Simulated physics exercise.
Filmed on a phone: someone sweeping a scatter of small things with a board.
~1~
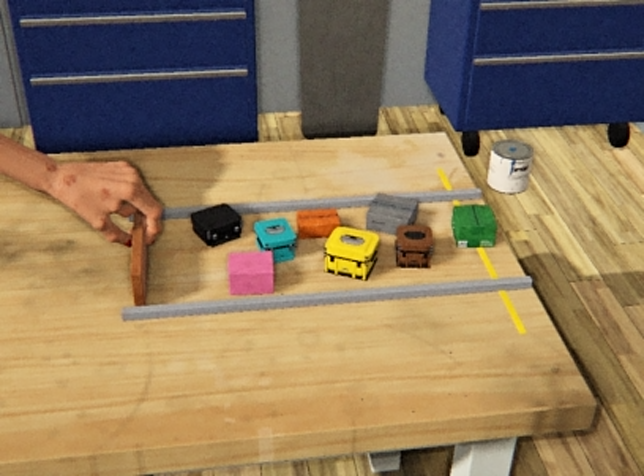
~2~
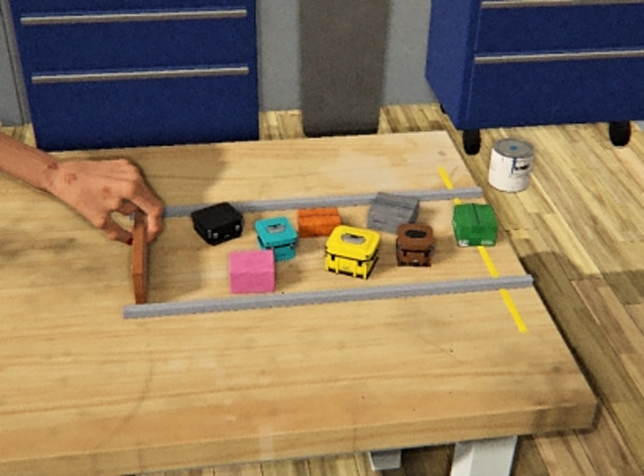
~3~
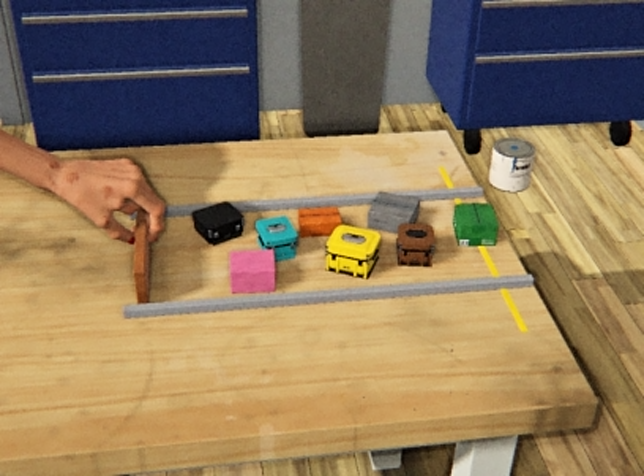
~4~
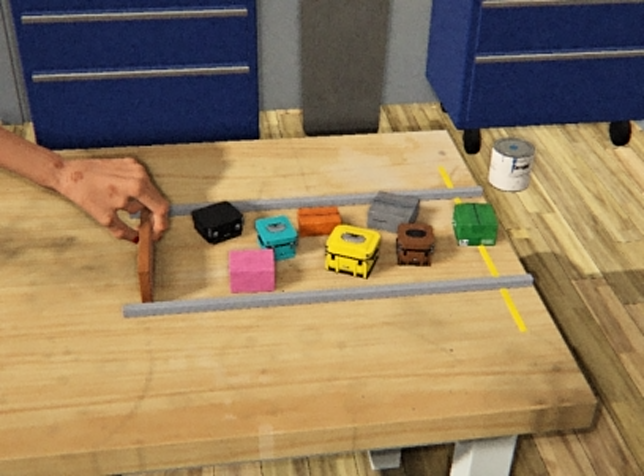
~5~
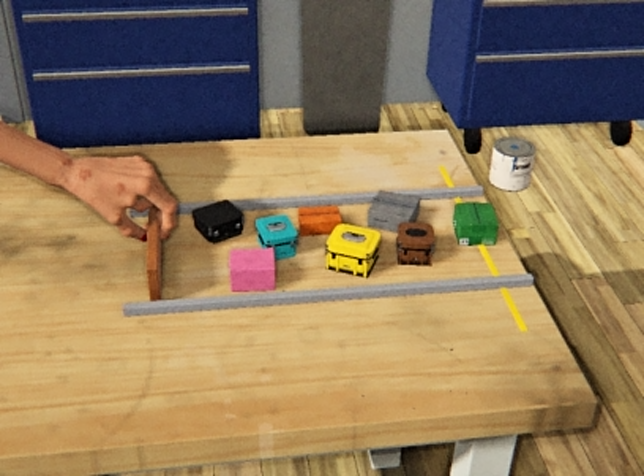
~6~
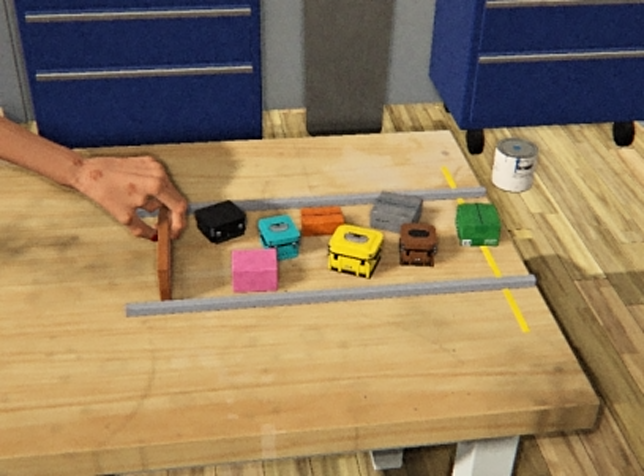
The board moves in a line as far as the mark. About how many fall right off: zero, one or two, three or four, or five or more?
The number that fall off is five or more.
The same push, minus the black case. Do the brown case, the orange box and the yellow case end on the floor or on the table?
The brown case falls; the orange box survives; the yellow case comes down.
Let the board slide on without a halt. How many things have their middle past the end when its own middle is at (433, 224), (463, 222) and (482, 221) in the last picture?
In that order 3, 5 and 5.
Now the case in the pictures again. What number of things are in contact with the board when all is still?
It touches 3.
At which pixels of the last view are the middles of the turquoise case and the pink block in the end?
Near (495, 226) and (514, 252).
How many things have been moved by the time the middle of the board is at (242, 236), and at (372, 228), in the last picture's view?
At the one place 2, at the other 8.
Soon after, none off yet; green box at rest near (478, 224); brown case at rest near (418, 245); grey box at rest near (396, 213).
Then, none off yet; green box tipped a little near (522, 224); brown case moved well along near (485, 232); grey box moved well along near (474, 205).
At rest, the number that fall off is five or more; fallen, orange box, yellow case, grey box, brown case and green box.
